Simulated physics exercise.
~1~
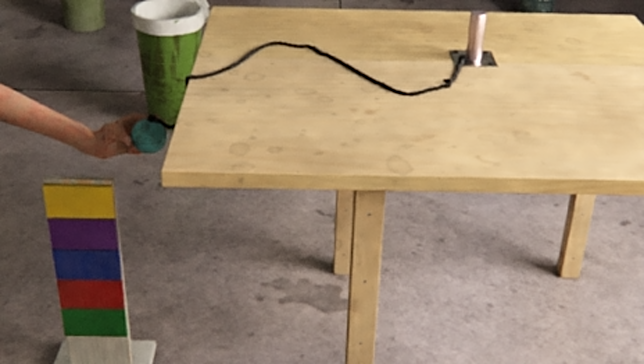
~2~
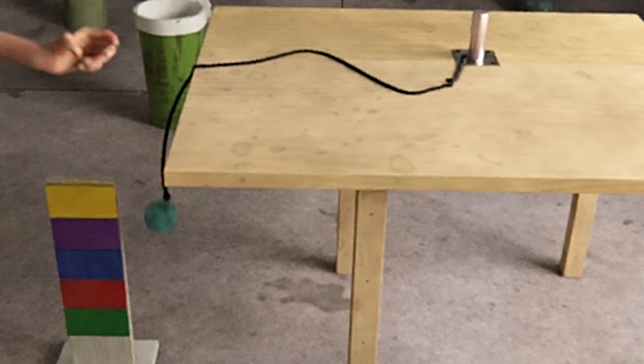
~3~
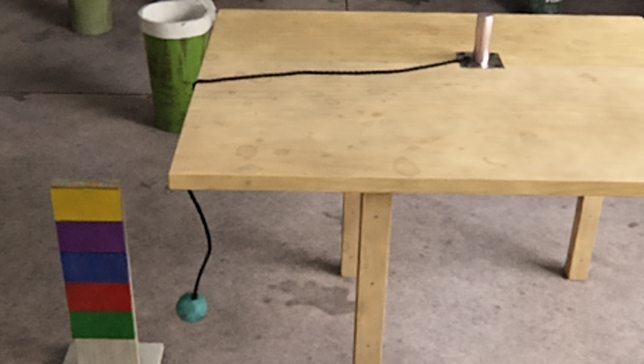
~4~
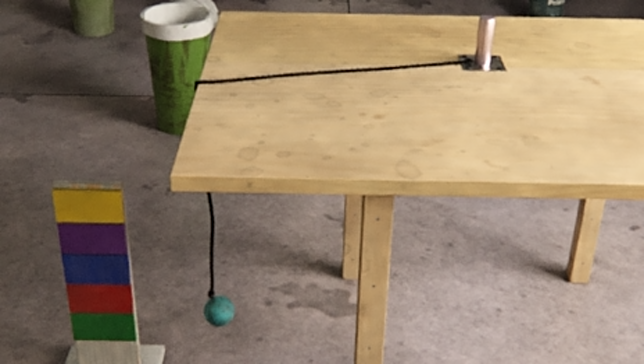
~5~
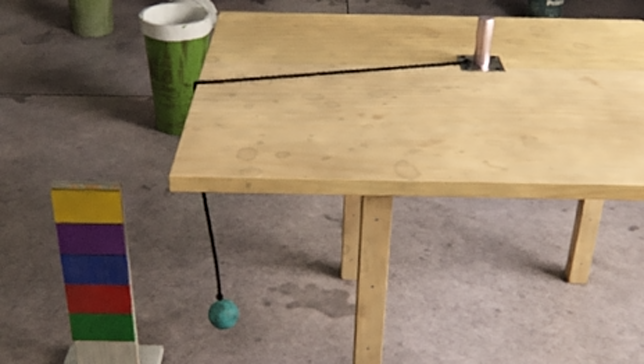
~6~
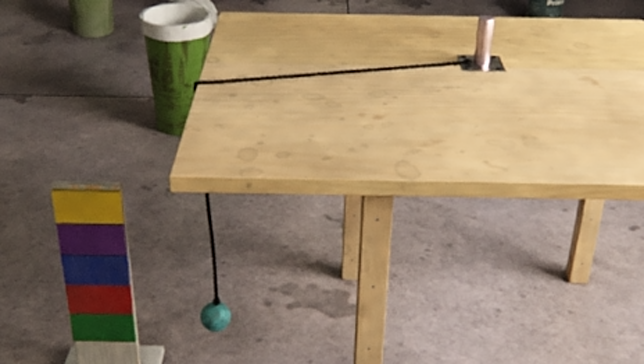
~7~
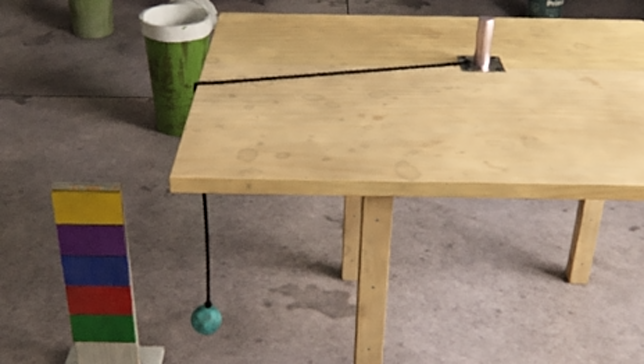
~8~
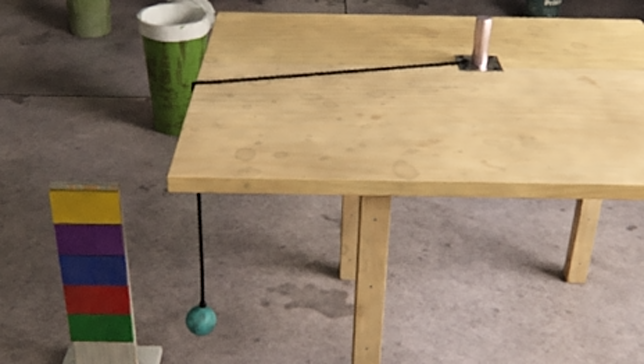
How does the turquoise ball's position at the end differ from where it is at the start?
At the start the ball is held up in a hand beside the table's left edge, higher than the coloured bands. By the end it hangs much lower and a little farther right, below the tabletop and level with the green band.
